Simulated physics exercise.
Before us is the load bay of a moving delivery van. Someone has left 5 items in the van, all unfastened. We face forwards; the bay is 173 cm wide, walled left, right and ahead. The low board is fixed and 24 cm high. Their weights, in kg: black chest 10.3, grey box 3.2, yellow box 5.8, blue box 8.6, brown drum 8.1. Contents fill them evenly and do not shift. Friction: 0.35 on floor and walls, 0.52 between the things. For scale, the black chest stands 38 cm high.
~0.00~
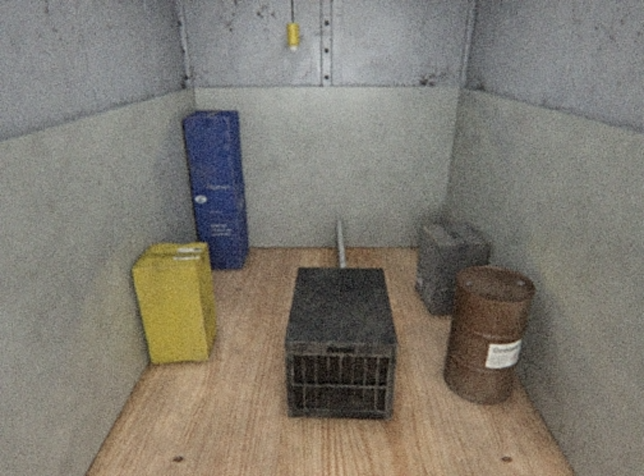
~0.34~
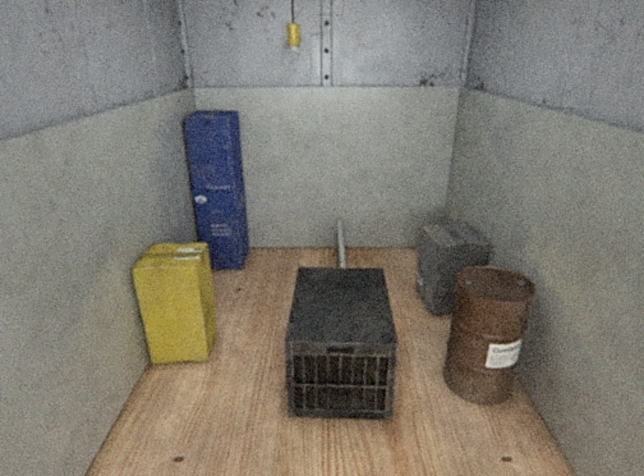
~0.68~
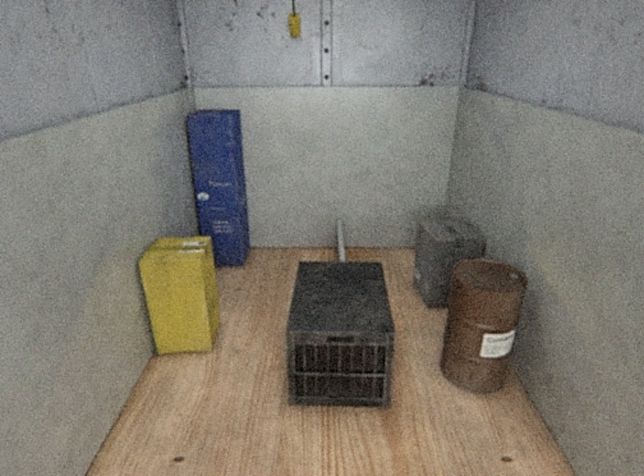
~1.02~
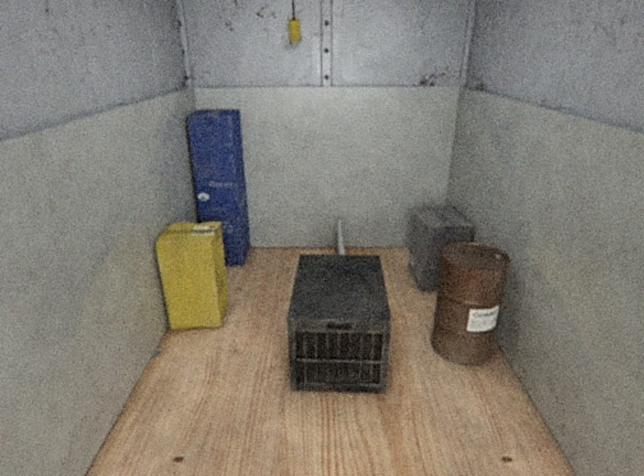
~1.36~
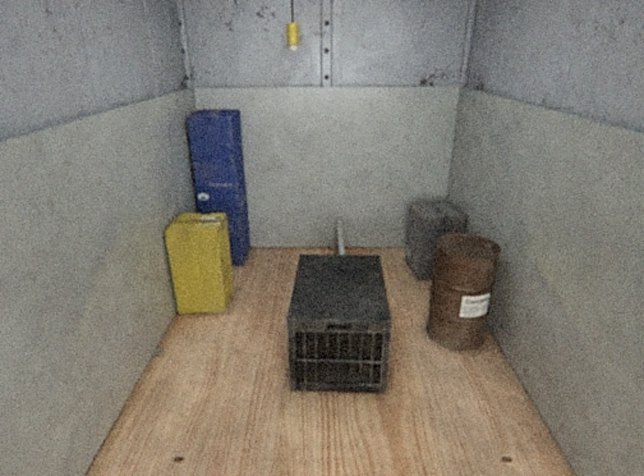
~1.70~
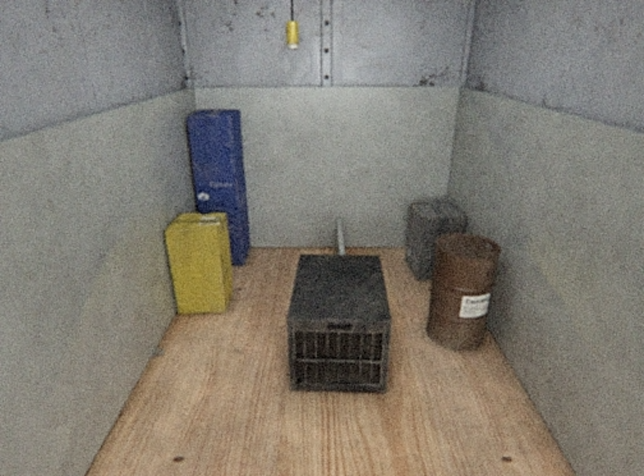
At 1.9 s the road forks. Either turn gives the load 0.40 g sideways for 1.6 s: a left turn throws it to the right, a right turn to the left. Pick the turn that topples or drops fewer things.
Turn right.
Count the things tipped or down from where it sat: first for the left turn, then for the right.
Turning left 1, turning right 0.
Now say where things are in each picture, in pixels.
No push; black chest (340, 336); grey box (449, 268), in the first picture.
Load feels 0.43 g forwards; brown drum (485, 334); yellow box (180, 303), in the second picture.
Load feels 0.45 g forwards; yellow box (184, 295) shifted 7 cm; blue box (222, 190) shifted 5 cm, in the third picture.
Load feels 0.32 g forwards; yellow box (196, 275) shifted 27 cm; blue box (222, 190) shifted 5 cm, in the fourth picture.
No push; yellow box (202, 263) shifted 41 cm; brown drum (461, 291) shifted 35 cm, in the fifth picture.
No push; black chest (339, 317) shifted 15 cm; grey box (434, 240) shifted 39 cm, in the sixth picture.
Turning left. Around 2.60 s, load feels 0.40 g right; grey box shifted 39 cm near (435, 240); black chest shifted 15 cm near (350, 317); yellow box shifted 42 cm.
Around 2.90 s, load feels 0.40 g right; grey box shifted 39 cm near (435, 240); black chest shifted 20 cm near (368, 318); blue box at 62° to upright.
Around 3.20 s, load feels 0.40 g right; grey box shifted 39 cm near (435, 240); black chest shifted 31 cm near (396, 318); blue box at 68° to upright.
Finally (4.0 s), on their side or leaning hard in the van, blue box; not toppled but over 15 cm from the start, black chest, grey box, yellow box and brown drum. In the last view, black chest near (403, 318), grey box near (435, 240).
Turning right instead, nothing is lost, 0 of 5 in all.
